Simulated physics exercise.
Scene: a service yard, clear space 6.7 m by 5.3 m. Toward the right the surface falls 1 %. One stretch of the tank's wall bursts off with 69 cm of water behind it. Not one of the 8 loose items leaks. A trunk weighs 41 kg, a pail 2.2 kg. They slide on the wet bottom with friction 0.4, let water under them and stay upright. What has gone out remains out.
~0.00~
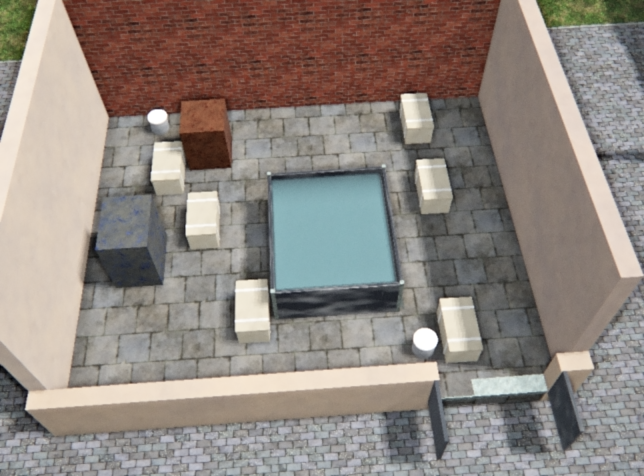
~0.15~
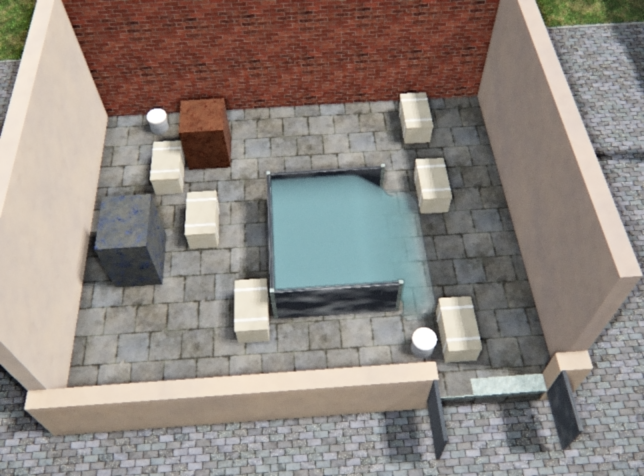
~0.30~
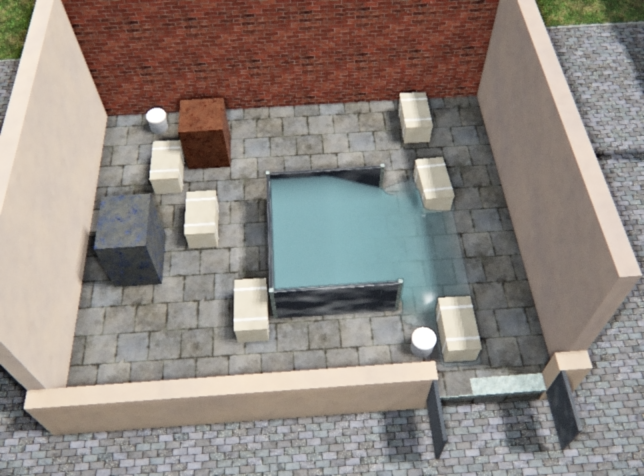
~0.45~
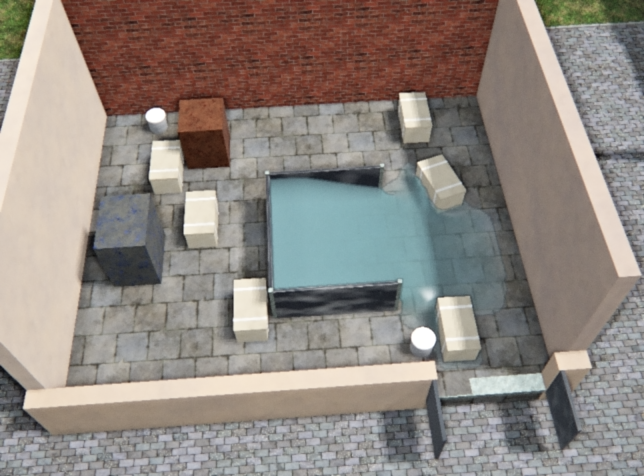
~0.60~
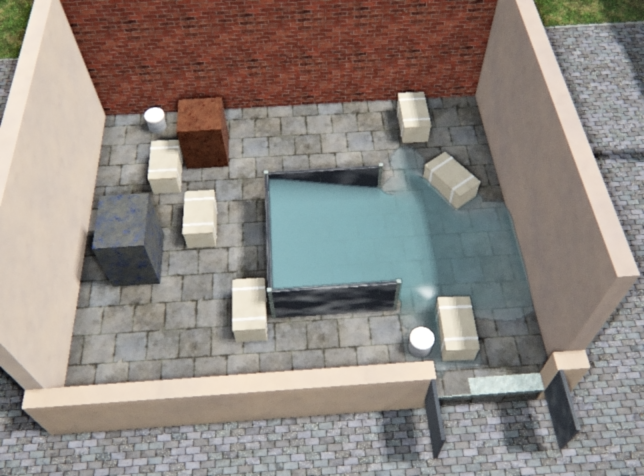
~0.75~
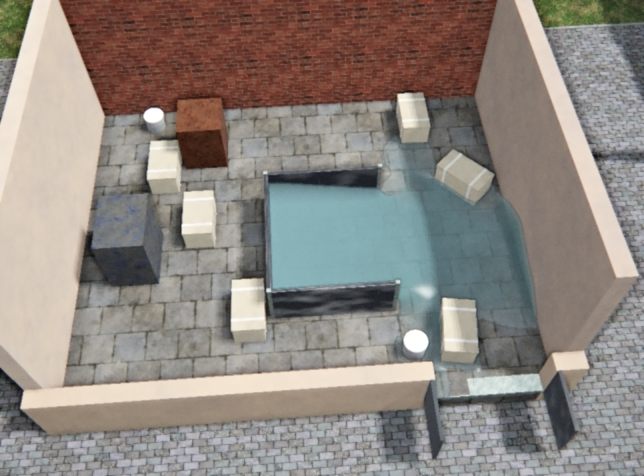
Water bursts from the right side of a raised tank in a walled, paved yard and spreads across the stones toward the right wall. It pushes one pale, box-like trunk, which turns and slides to the right, and finally the white pail near the front shifts slightly left.
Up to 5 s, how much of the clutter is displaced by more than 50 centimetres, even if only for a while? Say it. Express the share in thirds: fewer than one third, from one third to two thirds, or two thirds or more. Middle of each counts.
Middle third.
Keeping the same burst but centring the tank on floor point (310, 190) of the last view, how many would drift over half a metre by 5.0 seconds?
Count: 4.
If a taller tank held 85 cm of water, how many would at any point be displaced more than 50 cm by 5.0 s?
That would give 5.
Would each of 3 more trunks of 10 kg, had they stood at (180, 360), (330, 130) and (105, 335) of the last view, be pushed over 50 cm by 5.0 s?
Result, in sequence: Below the mark / above the mark / below the mark.
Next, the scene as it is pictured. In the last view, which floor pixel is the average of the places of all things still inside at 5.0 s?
I'd put it close to (229, 211) in the last view.
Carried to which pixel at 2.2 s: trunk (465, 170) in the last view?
Look about (460, 93).
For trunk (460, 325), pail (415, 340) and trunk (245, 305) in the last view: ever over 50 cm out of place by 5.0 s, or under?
Listed in sequence: Higher; higher; lower for the last.
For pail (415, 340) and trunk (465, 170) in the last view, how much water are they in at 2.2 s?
About 1 and 23 cm.
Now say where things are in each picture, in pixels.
In the first picture, a trunk at (434, 178), on the bottom; a pail at (425, 339) rests on the ground; 3.5 m2 under water; 0 of 8 have shifted.
In the second picture, a trunk at (433, 178), on the bottom; a pail at (424, 339) rests on the ground; water covers 4.7 m2; 0 of 8 have shifted.
In the third picture, a trunk at (434, 177) rests on the ground; a pail at (424, 338) rests on the ground; 5.9 m2 under water; 0 of 8 have shifted.
In the fourth picture, a trunk at (441, 176) rests on the ground, 14 cm from its start; a pail at (423, 338) rests on the ground; 7.2 m2 under water; 1 of 8 have shifted.
In the fifth picture, a trunk at (452, 173), on the bottom, 35 cm from its start; a pail at (422, 338), on the bottom; water covers 8.5 m2; 1 of 8 have shifted.
In the sixth picture, a trunk at (465, 170), on the bottom, 60 cm from its start; a pail at (416, 341), on the bottom, 8 cm from its start; 9.4 m2 under water; 3 of 8 have shifted.
After 1.1 s 1 of 8 are over 50 cm from their spots; 0 afloat.
After 2.2 s 2 of 8 are over 50 cm from their spots; 1 afloat.
After 3.5 s 4 of 8 are over 50 cm from their spots; 1 afloat.
After 5.0 s 5 of 8 are over 50 cm from their spots, and 5 have been at some point; 2 afloat.
